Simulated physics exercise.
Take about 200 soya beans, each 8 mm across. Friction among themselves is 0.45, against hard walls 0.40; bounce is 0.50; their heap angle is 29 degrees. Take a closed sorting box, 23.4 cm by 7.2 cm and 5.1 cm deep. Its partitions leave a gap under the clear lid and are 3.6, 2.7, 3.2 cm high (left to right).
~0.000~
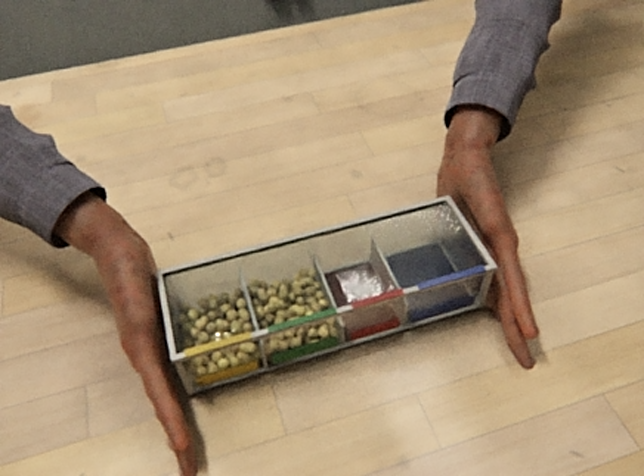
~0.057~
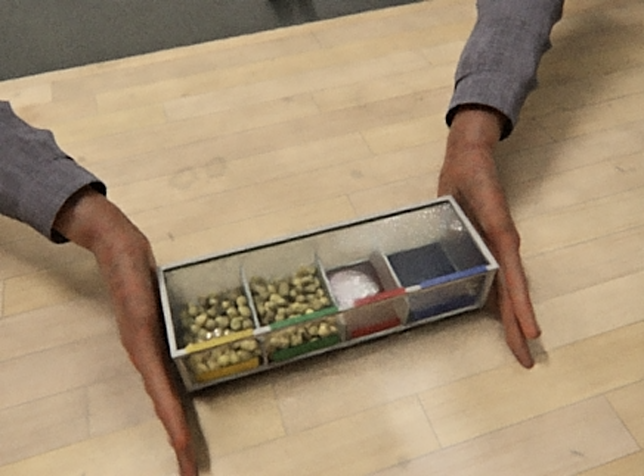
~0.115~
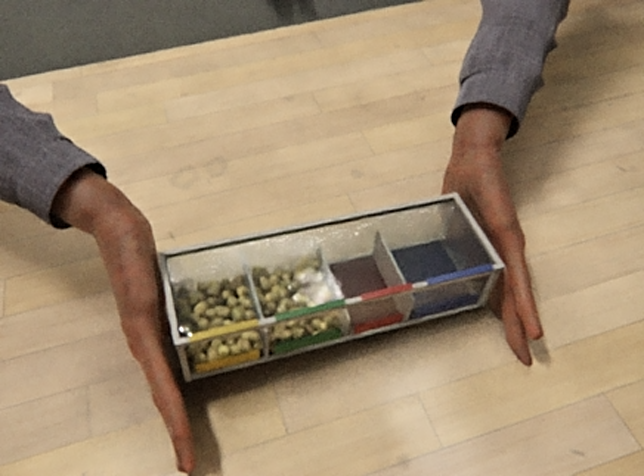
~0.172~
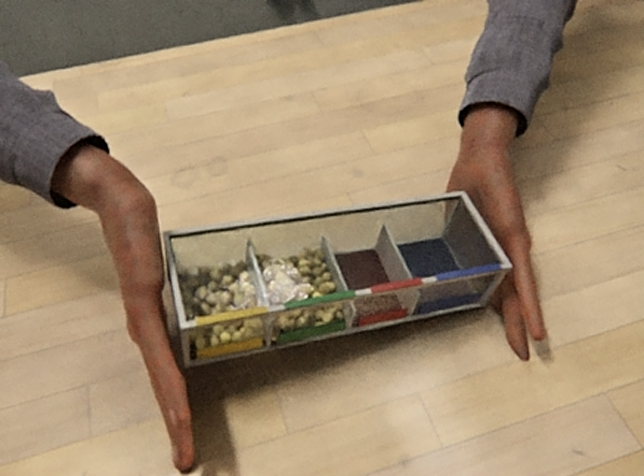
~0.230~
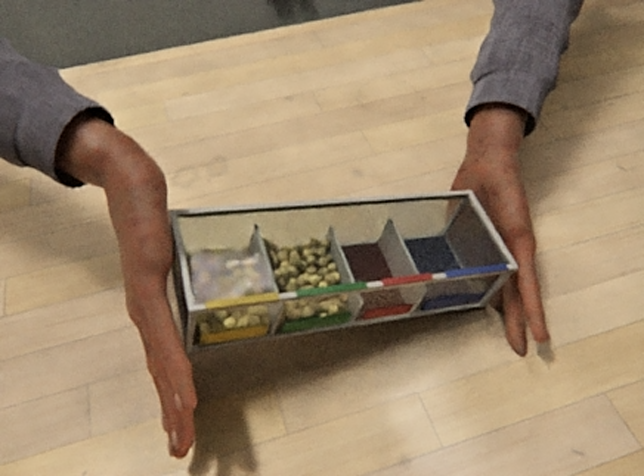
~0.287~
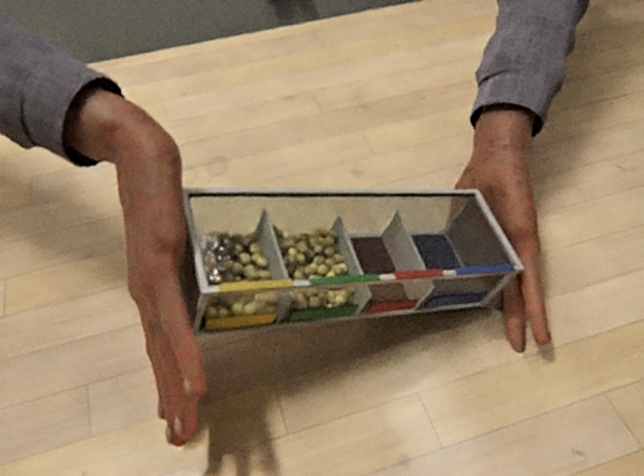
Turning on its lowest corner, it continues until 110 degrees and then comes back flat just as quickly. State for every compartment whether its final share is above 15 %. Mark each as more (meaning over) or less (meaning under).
Red compartment - less; blue compartment - more; green compartment - less; yellow compartment - more.
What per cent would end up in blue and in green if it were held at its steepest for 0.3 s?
Then, in per cent: Blue 60; green 5.
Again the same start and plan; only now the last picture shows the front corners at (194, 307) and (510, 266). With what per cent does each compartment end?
In the end red holds 10 %, blue holds 60 %, green holds 5 % and yellow holds 30 %.
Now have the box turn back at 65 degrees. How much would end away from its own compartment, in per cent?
Near 10 in a hundred, I think.
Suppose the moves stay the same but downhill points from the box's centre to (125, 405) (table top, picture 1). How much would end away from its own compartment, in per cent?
Around 25 percent of them.
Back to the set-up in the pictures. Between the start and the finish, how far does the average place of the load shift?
It shifts by roughly 9.5 cm.
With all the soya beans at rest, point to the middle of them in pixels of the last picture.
Roughly pixel (419, 290).
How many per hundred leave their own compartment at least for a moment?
75 per cent or so.
After 1.36 s, tilt 110 degrees; red 20 %, blue 30 %, green 20 %, yellow 30 %.
Then, at 2.07 s, tilt 48 degrees; red 10 %, blue 60 %, green 5 %, yellow 25 %.
Then, at 2.81 s, tilt 0 degrees; red 10 %, blue 60 %, green 10 %, yellow 25 %.
In the end, at 3.3 s, red 10 %, blue 60 %, green 10 %, yellow 25 %.
